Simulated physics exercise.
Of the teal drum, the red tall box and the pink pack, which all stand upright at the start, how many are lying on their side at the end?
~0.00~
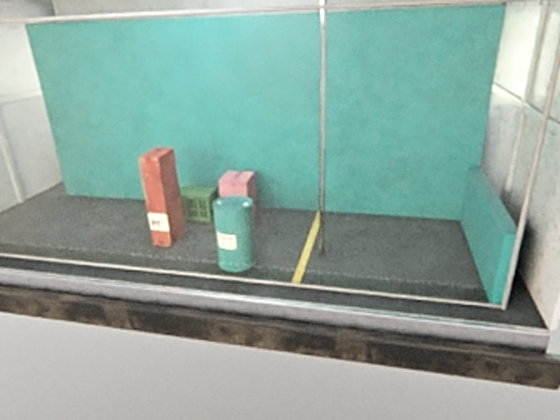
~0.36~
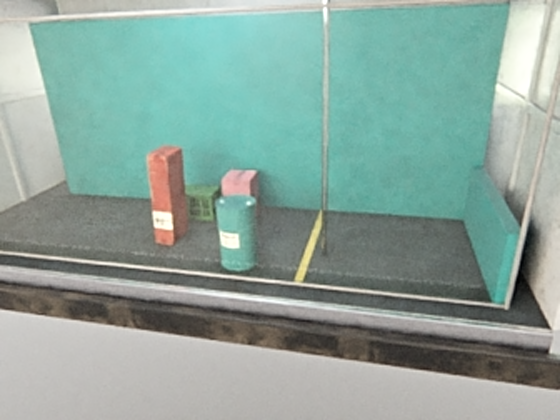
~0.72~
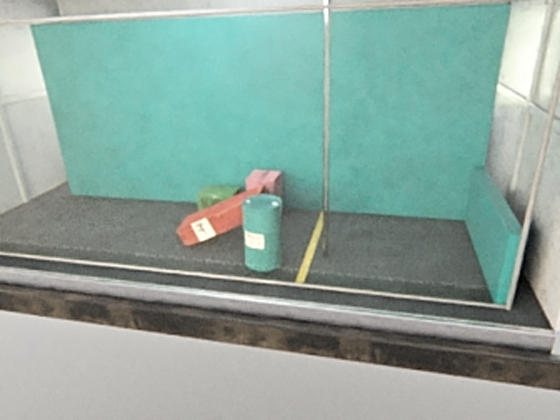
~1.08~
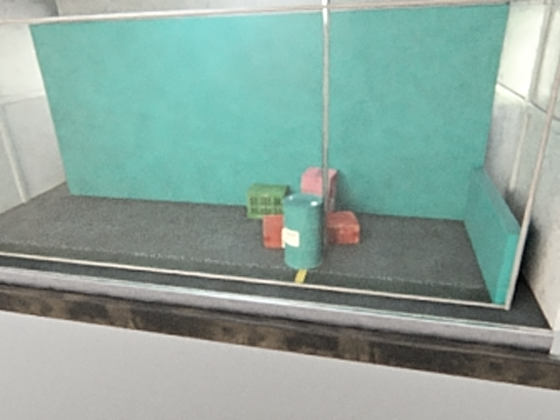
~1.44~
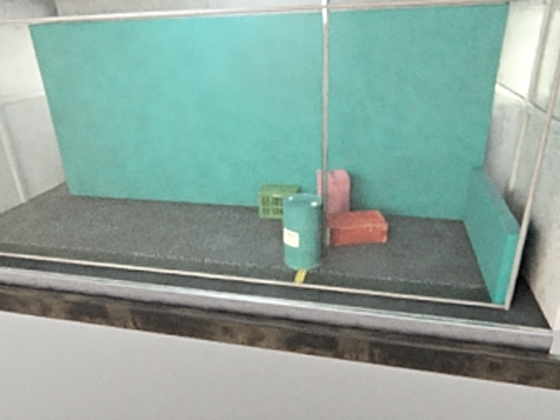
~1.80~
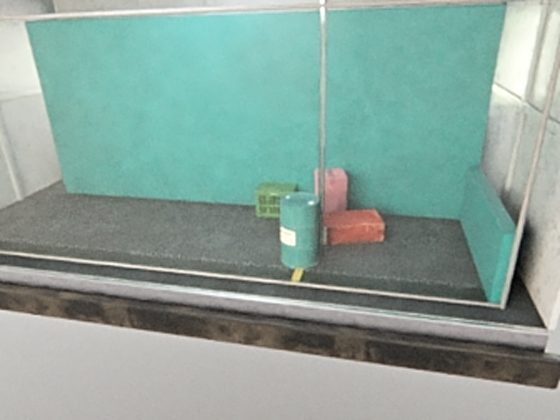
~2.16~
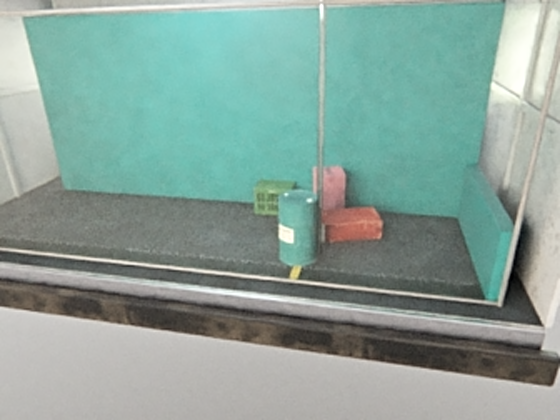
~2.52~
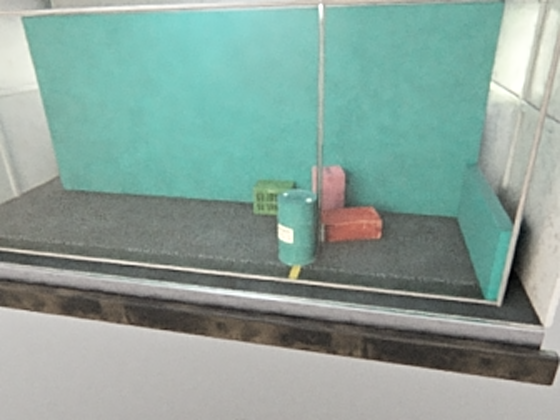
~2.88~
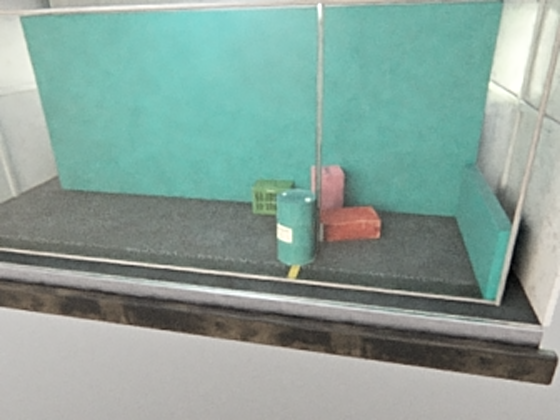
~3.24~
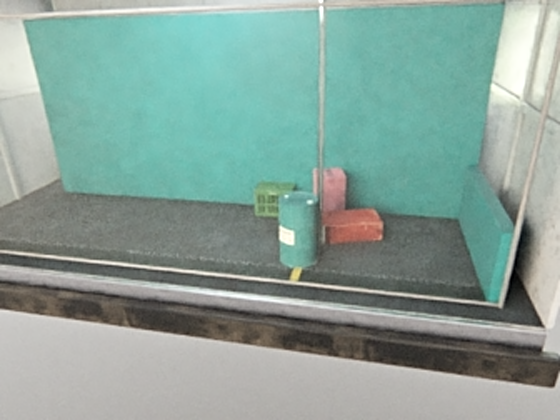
One of them is lying on its side at the end, the red tall box, while the teal drum and the pink pack are still upright.
